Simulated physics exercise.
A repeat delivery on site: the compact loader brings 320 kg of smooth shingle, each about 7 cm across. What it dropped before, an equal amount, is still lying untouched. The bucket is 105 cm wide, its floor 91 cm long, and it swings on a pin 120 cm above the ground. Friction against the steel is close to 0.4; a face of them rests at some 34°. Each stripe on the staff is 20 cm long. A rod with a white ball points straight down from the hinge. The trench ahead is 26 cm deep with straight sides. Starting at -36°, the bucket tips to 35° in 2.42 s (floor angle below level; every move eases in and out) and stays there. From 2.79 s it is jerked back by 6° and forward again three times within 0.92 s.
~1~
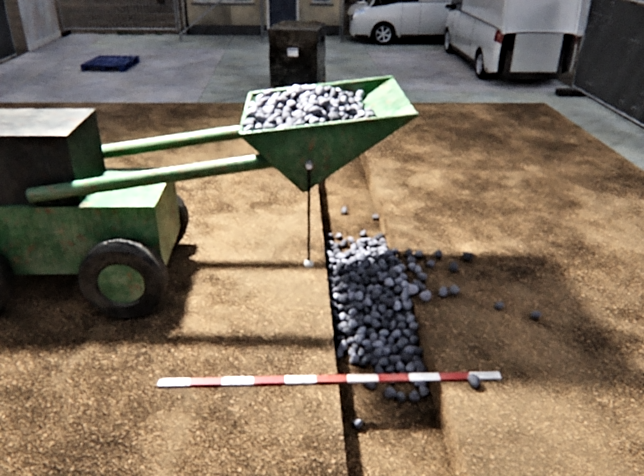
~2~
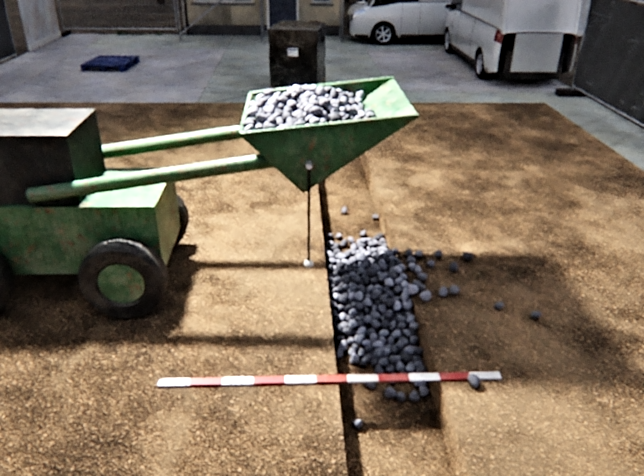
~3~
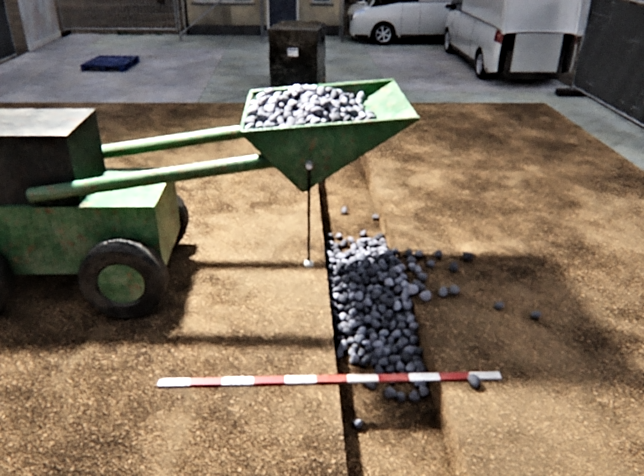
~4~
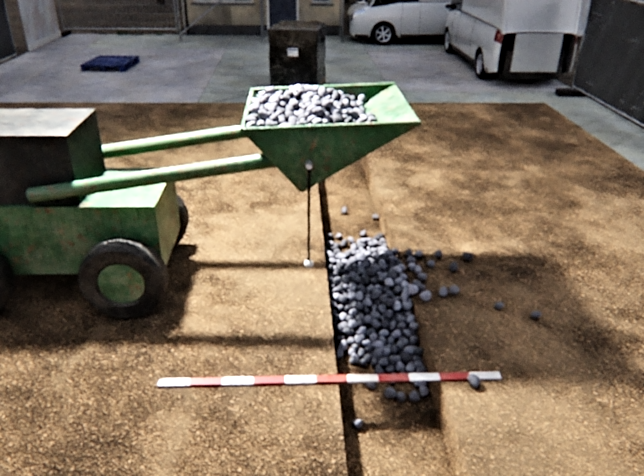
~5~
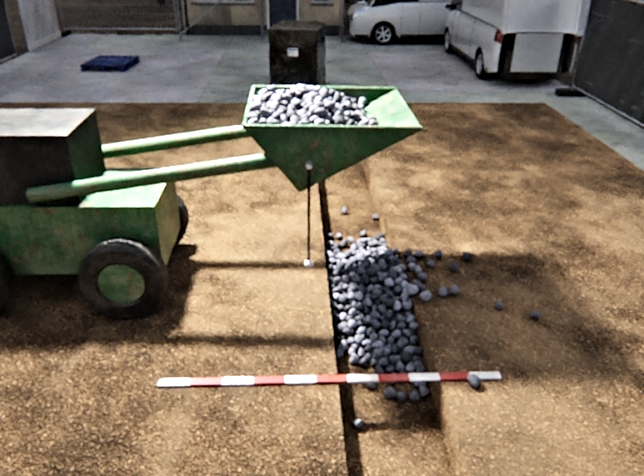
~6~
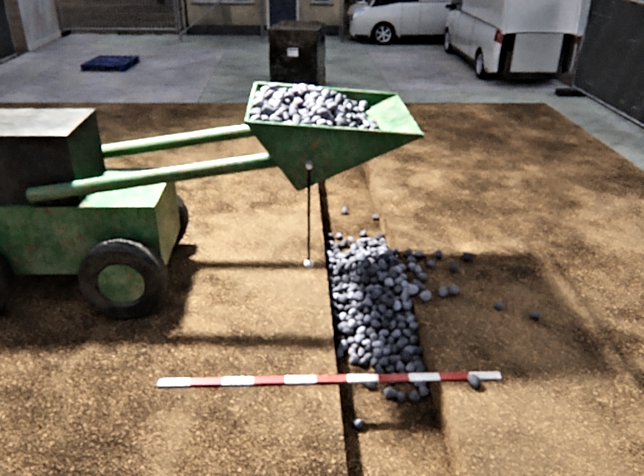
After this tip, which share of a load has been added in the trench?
Close to 18 parts in a hundred.
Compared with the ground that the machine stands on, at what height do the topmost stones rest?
Some 24 cm above that level.
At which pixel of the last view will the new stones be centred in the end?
Their middle is at about (446, 271).
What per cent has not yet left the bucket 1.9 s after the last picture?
About 20 per cent.
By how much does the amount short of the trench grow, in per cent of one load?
Near 0 parts in a hundred.
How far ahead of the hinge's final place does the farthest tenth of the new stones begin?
Roughly 160 cm ahead of it.
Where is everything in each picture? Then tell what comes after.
In the first picture, the bucket is at -36°, its lip at (418, 115); the top of the load is at (302, 94). The earlier load is highest near (436, 292), 4 cm above ground level, 97 % in the trench, 3 % past the trench.
In the second picture, the bucket is at -35°, its lip at (418, 116); the top of the load is at (302, 94).
In the third picture, lip at (419, 118), floor tilted -34°, highest stones at (303, 94).
In the fourth picture, the bucket is at -32°, its lip at (420, 123); the top of the load is at (299, 95).
In the fifth picture, lip at (422, 129), floor tilted -29°, highest stones at (295, 95).
In the sixth picture, the bucket is at -25°, its lip at (423, 136); the top of the load is at (283, 95).
Then, 1.2 s after the last picture the floor is at 24°; in per cent of one load, 93 in the bucket, 103 in the trench, 3 past the trench; the foremost stones are at (464, 279).
Then, 1.9 s after the last picture the floor is at 35°; in per cent of one load, 18 in the bucket, 122 in the trench, 60 past the trench; the foremost stones are at (498, 267).
Then, 3.6 s after the last picture the floor is at 35°; in per cent of one load, 0 in the bucket, 115 in the trench, 85 past the trench; the foremost stones are at (573, 270).
Then, 6.1 s after the last picture the floor is at 35°; in per cent of one load, 0 in the bucket, 115 in the trench, 85 past the trench; the foremost stones are at (573, 270). Net gain in the trench, 18.
